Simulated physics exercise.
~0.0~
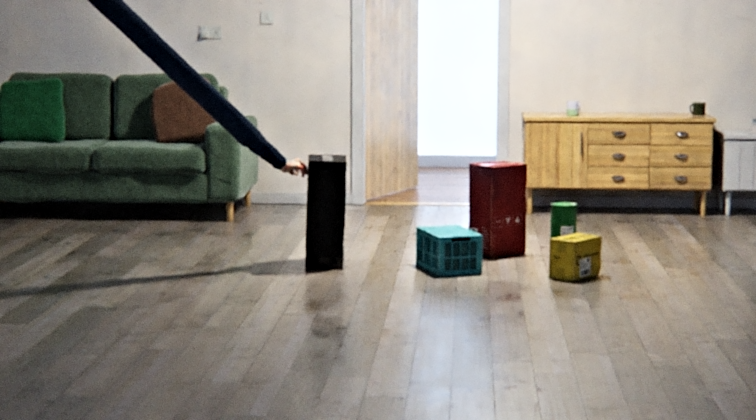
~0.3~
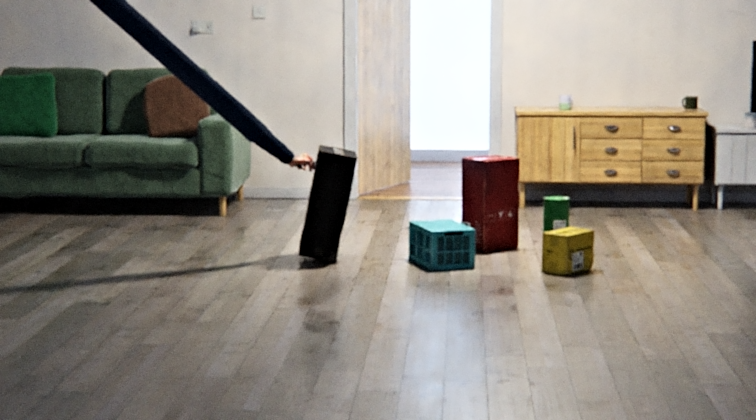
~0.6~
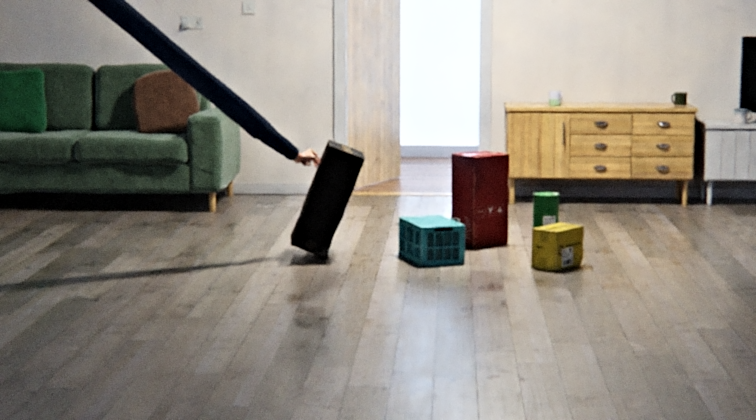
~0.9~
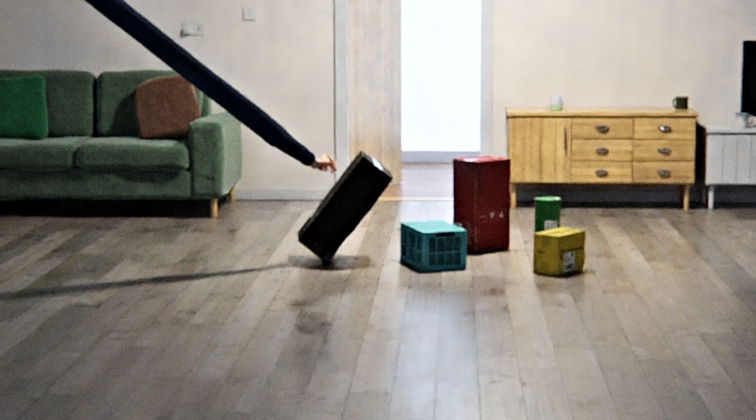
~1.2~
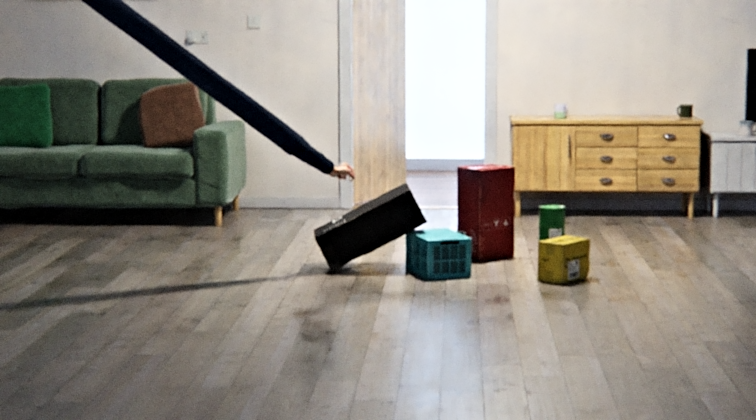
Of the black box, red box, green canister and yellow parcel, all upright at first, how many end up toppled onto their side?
Only one of them does, the black box, which goes over to the right after the hand pushes it. The red box, green canister and yellow parcel stay as they were.
